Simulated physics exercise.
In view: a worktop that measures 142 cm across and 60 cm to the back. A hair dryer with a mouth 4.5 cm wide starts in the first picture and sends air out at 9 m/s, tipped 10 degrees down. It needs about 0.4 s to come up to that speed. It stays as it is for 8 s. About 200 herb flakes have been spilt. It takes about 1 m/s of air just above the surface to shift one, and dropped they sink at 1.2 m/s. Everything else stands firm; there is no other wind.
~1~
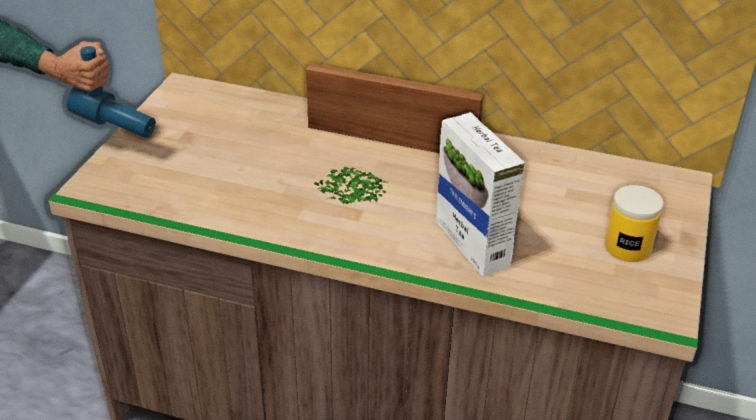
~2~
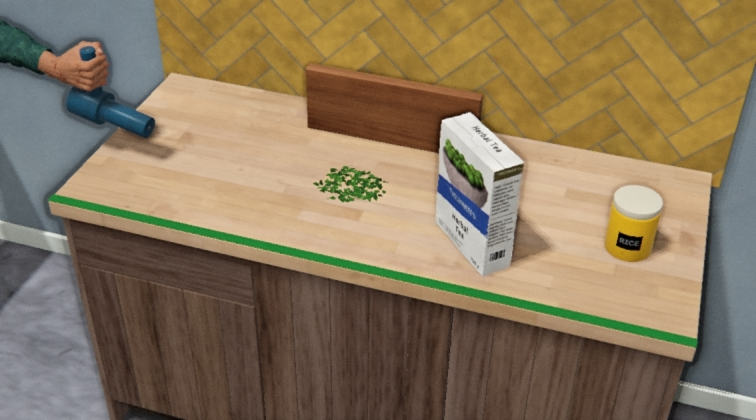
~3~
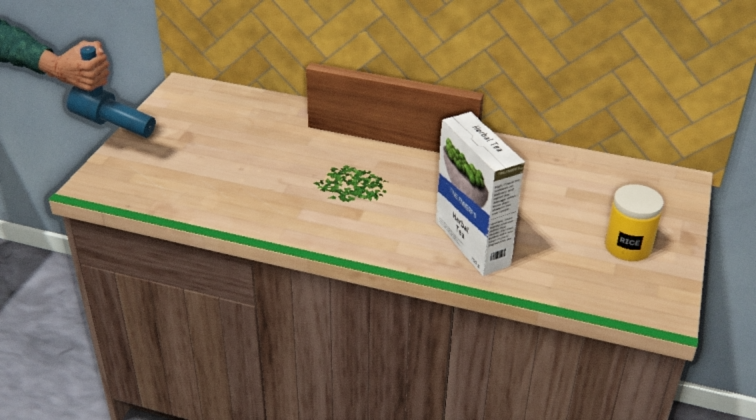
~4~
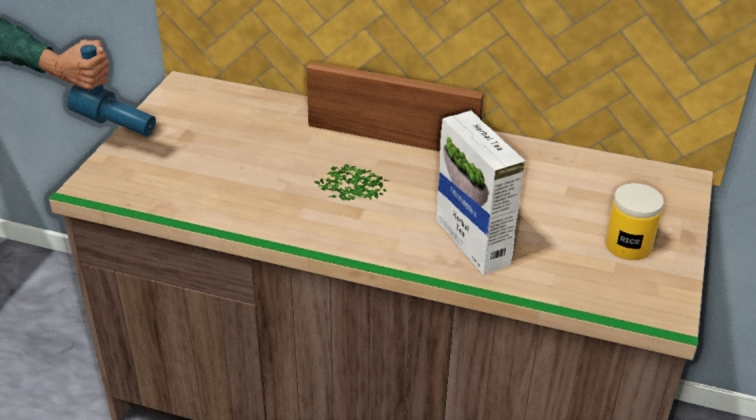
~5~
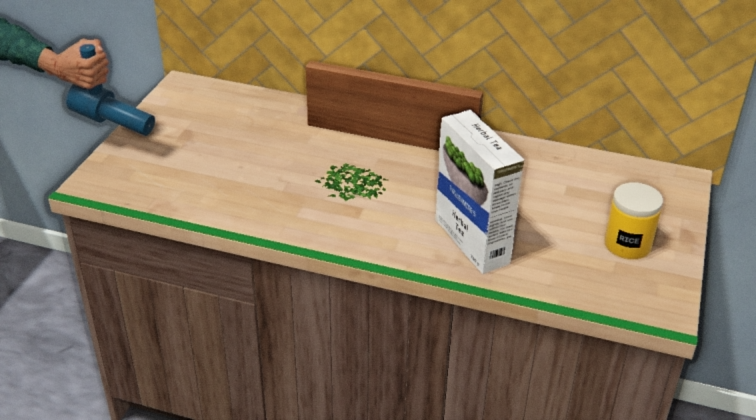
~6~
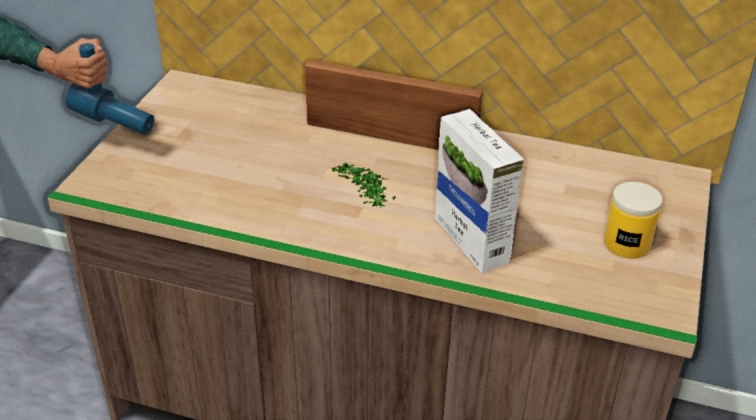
A small patch of green herb flakes lay still on a wooden worktop while a hand held a blue hair dryer at the left, then many of the flakes shifted to the right, toward the carton.
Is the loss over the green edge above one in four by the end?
Answer: No.
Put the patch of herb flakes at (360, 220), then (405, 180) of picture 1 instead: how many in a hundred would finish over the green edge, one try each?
In that order: 80 %, 0 %.
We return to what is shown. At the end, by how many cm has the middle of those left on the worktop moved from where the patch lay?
Roughly 65 cm.
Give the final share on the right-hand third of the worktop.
About 20 %.
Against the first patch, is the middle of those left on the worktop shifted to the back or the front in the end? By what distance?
Towards the back, some 25 cm.
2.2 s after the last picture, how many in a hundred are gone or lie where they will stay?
Near 70 %.
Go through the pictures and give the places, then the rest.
The middle of the herb flakes is near (353, 188), none has stirred yet and the mouth of the hair dryer is at (150, 128), in the first frame.
The middle of the herb flakes is near (353, 186), none has stirred yet and the green edge is centred on (346, 269), in the second frame.
The middle of the herb flakes is near (353, 185), none has stirred yet, the top of a board is at (393, 80) and the top of a carton is at (482, 140), in the third frame.
The middle of the herb flakes is near (353, 184) and none has stirred yet, in the fourth frame.
The middle of the herb flakes is near (353, 183) and none has stirred yet, in the fifth frame.
The middle of the herb flakes is near (370, 181), the farthest in sight from the hair dryer is at (394, 198) and about 50 % have left their places, in the sixth frame.
Then, 1.2 s after the last picture the count stands so, 0 % are over the green edge; the middle of those still in play is near (613, 179).
Then, 2.2 s after the last picture the count stands so, 0 % are over the green edge; the middle of those still in play is near (621, 171).
Then, 4.0 s after the last picture the count stands so, 0 % are over the green edge; the middle of those still in play is near (622, 174).
Then, 7.6 s after the last picture, at the end, 0 % are over the green edge; the middle of those still in play is near (623, 174).
